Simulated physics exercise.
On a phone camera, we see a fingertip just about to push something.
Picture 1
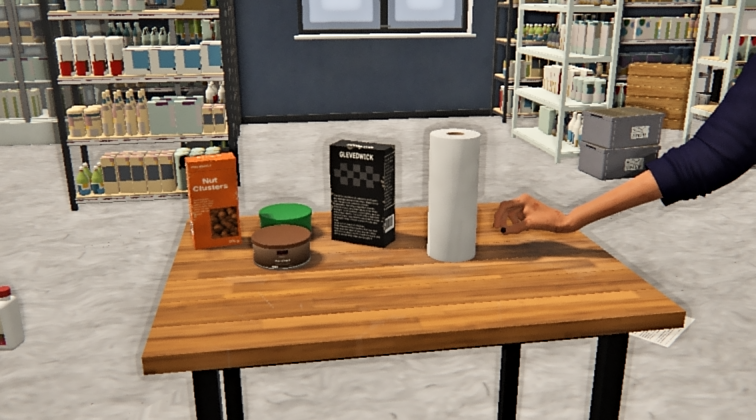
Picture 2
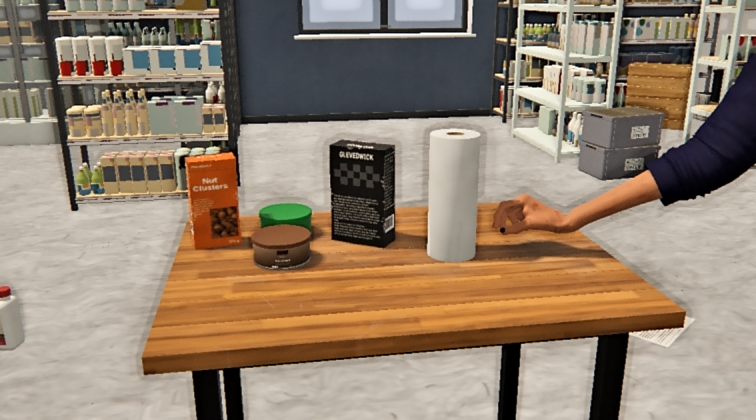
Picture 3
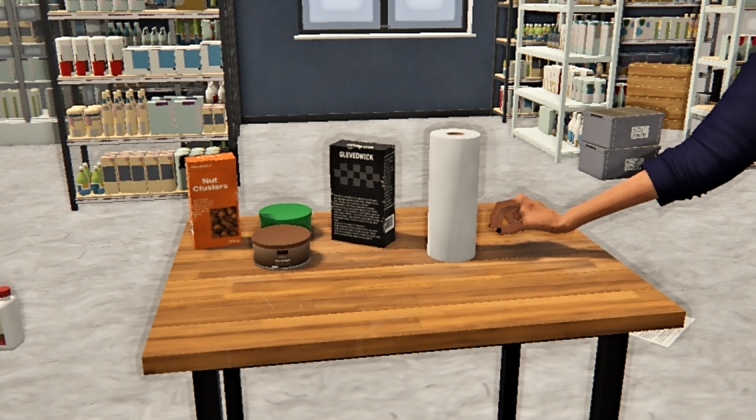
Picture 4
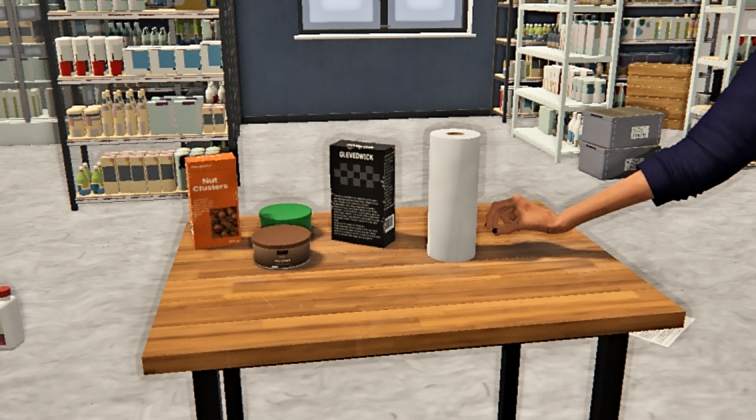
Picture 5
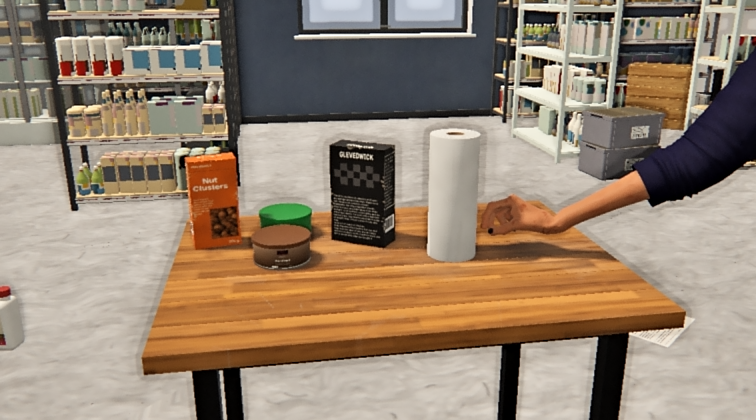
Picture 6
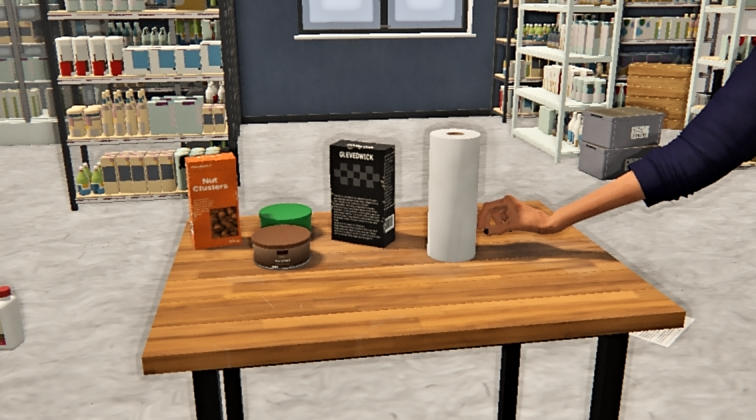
Hand with curled fingers moving slightly left toward a standing white paper roll on a wooden table, the grouped containers staying still.
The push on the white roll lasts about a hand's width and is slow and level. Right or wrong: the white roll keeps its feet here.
Right, it stays up.
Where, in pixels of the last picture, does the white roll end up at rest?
Looks like it settles somewhere around (395, 199).
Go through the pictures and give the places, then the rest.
White roll (453, 195), in the first picture.
White roll (453, 195), in the second picture.
White roll (453, 195), in the third picture.
White roll (453, 195), in the fourth picture.
White roll (453, 195), in the fifth picture.
White roll (453, 195), in the sixth picture.
Then, 0.30 s past the last view, white roll displaced a little near (445, 196).
Then, 0.70 s past the last view, white roll displaced a little near (428, 197).
Then, 1.10 s past the last view, white roll displaced about its own width near (410, 198).
Then, 1.40 s past the last view, white roll displaced about its own width near (397, 198).
Finally, moved from the start, white roll. Final places as the last picture's camera would see them, white roll near (395, 199).
